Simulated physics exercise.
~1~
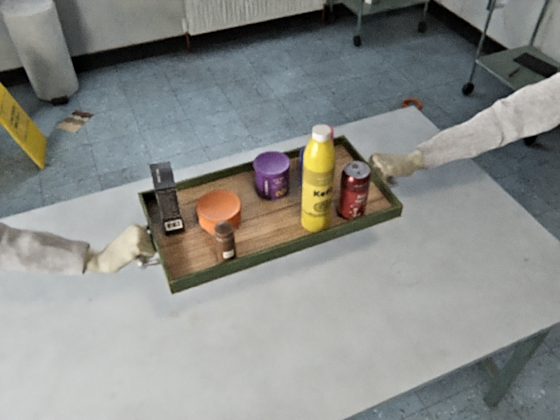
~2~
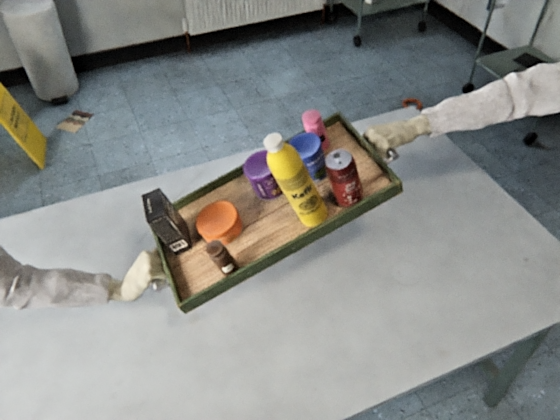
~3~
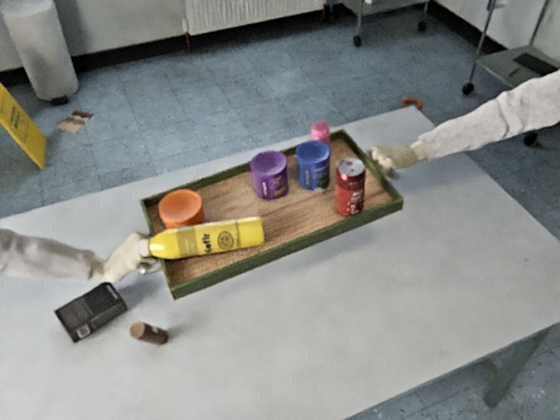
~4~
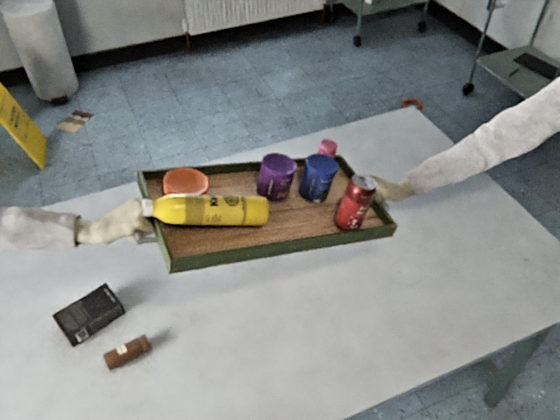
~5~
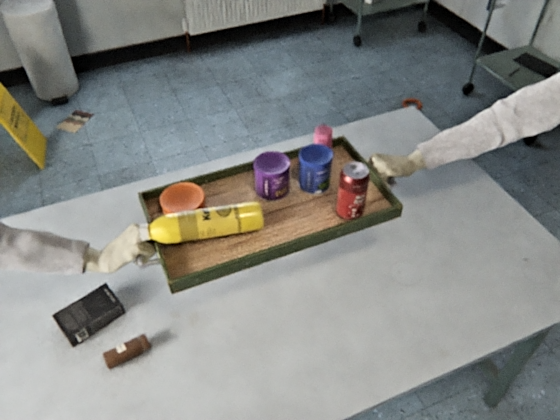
In a room with a blue tiled floor, two gloved hands tipped a tray down to the left, toppling a yellow bottle and spilling a black packet and brown shaker onto the table, then tilted it right and levelled it with the bottle still lying aboard.
